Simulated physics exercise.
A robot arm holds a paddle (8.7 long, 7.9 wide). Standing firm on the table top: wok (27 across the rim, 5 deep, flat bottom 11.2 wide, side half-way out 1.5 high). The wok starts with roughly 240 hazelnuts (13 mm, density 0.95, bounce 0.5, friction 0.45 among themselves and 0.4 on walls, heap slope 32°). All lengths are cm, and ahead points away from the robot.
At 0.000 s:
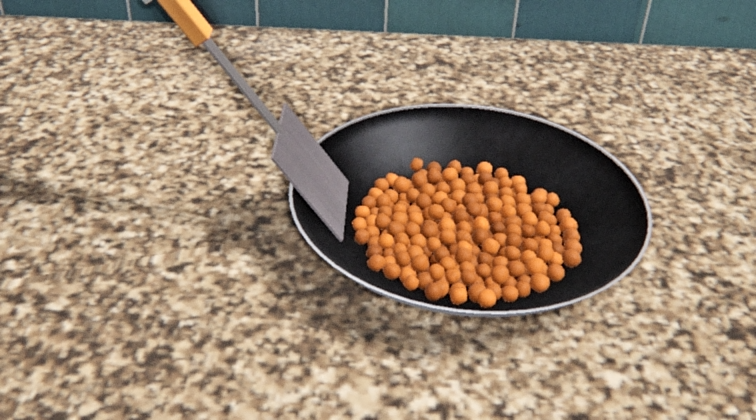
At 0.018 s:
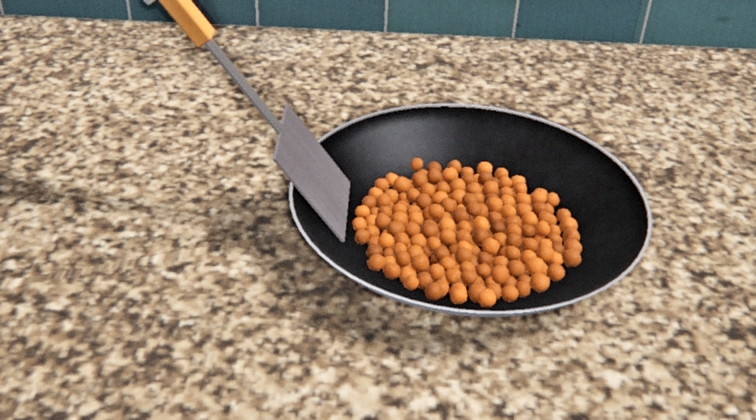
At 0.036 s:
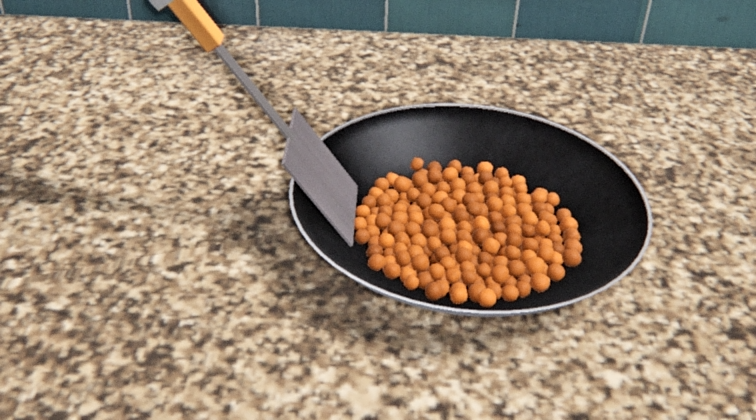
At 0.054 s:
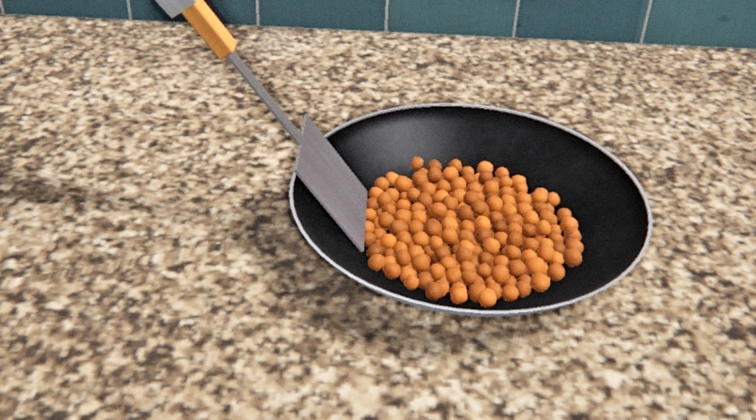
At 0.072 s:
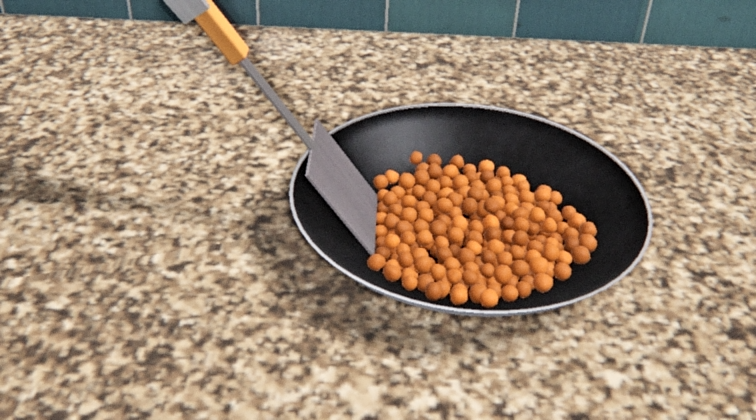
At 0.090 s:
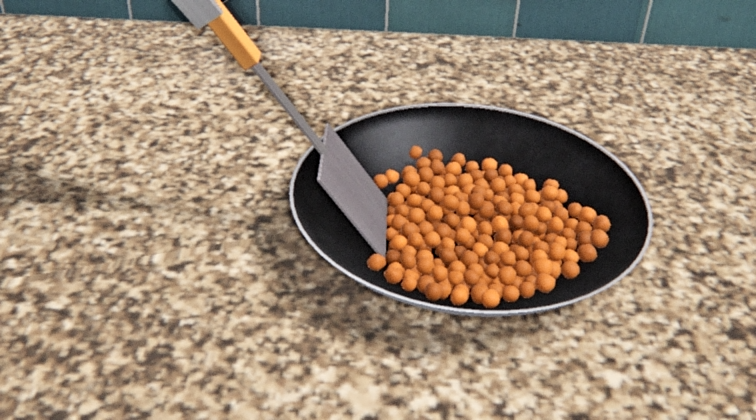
A metal paddle with an orange handle moved right and slightly down into a black wok on a speckled counter, then pushed the heap of round orange-brown nuts toward the right side.
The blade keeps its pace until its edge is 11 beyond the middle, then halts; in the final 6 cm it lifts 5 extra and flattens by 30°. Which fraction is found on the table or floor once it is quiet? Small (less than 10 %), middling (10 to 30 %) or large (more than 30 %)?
On the table or floor the share is middling, 10 to 30 %.
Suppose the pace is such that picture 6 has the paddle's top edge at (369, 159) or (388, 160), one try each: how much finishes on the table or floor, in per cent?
About 35 and 40 per cent.
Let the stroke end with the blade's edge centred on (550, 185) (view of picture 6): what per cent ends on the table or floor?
About 0 per cent.
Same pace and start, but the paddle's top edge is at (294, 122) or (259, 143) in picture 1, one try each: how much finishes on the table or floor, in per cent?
Some 20 and 20 per cent.
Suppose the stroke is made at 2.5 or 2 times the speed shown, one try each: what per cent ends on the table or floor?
About 35 and 30 per cent.
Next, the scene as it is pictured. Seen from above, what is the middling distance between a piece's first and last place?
Some 4 cm.
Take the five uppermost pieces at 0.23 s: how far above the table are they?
About 4 cm.
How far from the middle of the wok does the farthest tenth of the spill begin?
Some 35 cm.
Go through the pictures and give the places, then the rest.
In the first frame, the paddle top edge at (278, 129), sloping 55°; upper third of the load around (467, 222), from x 360 to 570, top at y 165; 239 in the wok.
In the second frame, the paddle top edge at (280, 130), sloping 55°; upper third of the load around (467, 222), from x 360 to 575, top at y 165.
In the third frame, the paddle top edge at (289, 135), sloping 55°; upper third of the load around (468, 222), from x 360 to 575, top at y 165.
In the fourth frame, the paddle top edge at (300, 141), sloping 55°; upper third of the load around (468, 218), from x 365 to 575, top at y 165.
In the fifth frame, the paddle top edge at (312, 146), sloping 55°; upper third of the load around (481, 216), from x 375 to 590, top at y 160.
In the sixth frame, the paddle top edge at (323, 150), sloping 55°; upper third of the load around (491, 211), from x 375 to 600, top at y 155; 239 in the wok.
After 0.23 s, sloping 55°, highest piece 5 above the table; 239 in the wok.
After 0.37 s, sloping 46°, highest piece 6 above the table; 239 in the wok.
After 0.65 s, sloping 25°, highest piece 4 above the table; 198 in the wok, 40 on the table or floor, 1 on the blade or in flight.
After 1.70 s, sloping 25°, highest piece 4 above the table; 198 in the wok, 41 on the table or floor.
In the end, 198 in the wok, 41 on the table or floor. That is 17 % on the table or floor.
